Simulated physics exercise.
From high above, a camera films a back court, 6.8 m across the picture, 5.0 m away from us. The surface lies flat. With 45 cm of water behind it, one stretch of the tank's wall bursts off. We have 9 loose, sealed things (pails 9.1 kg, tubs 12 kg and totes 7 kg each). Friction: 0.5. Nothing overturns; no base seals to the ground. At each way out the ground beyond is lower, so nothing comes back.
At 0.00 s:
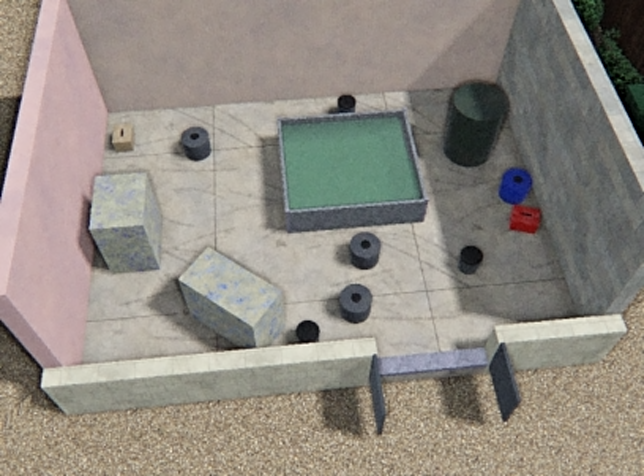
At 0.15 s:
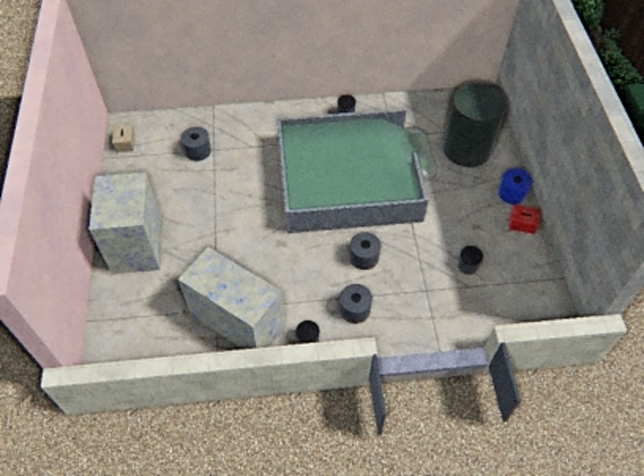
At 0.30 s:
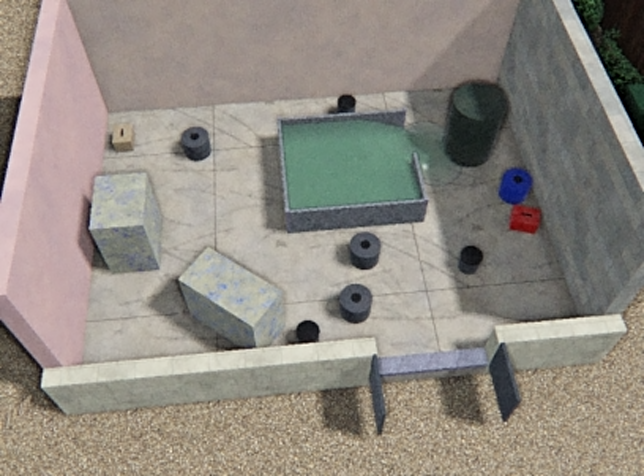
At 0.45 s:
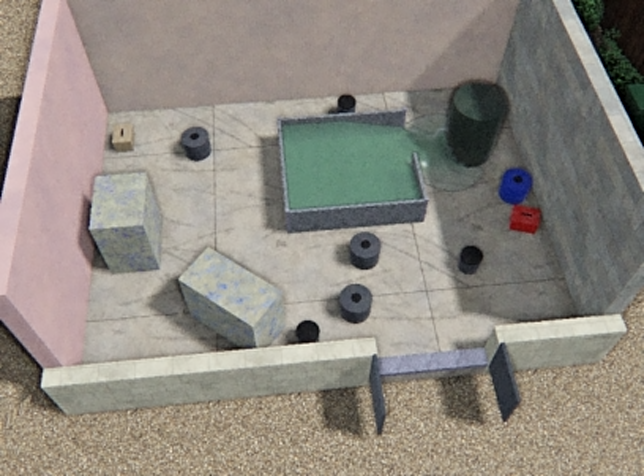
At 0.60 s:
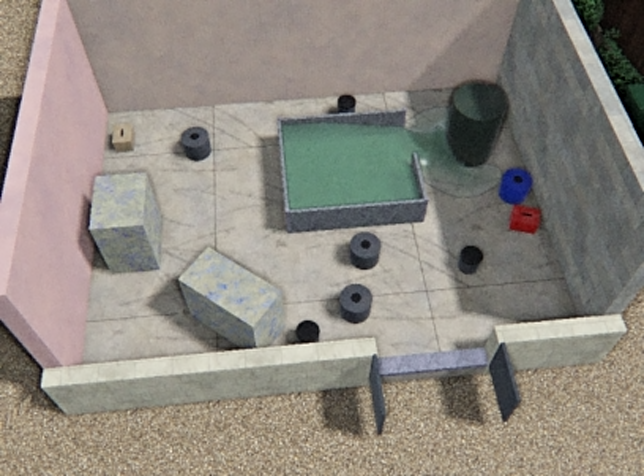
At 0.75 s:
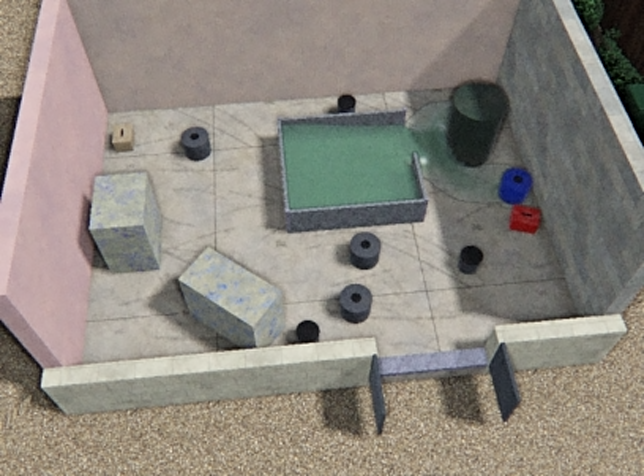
Walled tank of green water opening at its right side and spilling a shallow sheet toward a dark cylinder, tubs staying still.
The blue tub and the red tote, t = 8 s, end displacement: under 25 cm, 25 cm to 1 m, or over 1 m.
Blue tub ends up beyond 1 m. Red tote ends up beyond 1 m.
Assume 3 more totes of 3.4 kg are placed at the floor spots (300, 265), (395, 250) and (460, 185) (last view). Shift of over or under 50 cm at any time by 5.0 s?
Well, in that order it's lower, lower and higher.
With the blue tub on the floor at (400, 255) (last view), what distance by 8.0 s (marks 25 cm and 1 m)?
It stays put.
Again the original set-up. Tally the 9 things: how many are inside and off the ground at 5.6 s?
At that moment it comes to 1.
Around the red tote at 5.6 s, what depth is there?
Around 4 cm.
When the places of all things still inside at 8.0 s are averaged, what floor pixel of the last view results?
Close to (307, 234).
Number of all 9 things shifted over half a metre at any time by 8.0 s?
The tally stands at 3.
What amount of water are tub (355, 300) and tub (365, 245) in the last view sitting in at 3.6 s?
Roughly 0 and 0 cm.
After 1.6 s the blue tub is near (518, 180), 0.0 m from its start, aground; the red tote is near (538, 222), 0.2 m from its start, aground; 0 of 9 are out; 0 afloat.
After 3.6 s the blue tub is near (517, 211), 0.6 m from its start, afloat; the red tote is near (558, 312), 1.7 m from its start, afloat; 0 of 9 are out; 2 afloat.
After 5.6 s the blue tub is near (459, 304), 2.5 m from its start, afloat; the red tote is near (436, 347), 2.7 m from its start, aground; 0 of 9 are out; 1 afloat.
After 8.0 s the blue tub is near (379, 311), 3.2 m from its start, aground; the red tote has gone out; 1 of 9 are out; 0 afloat.
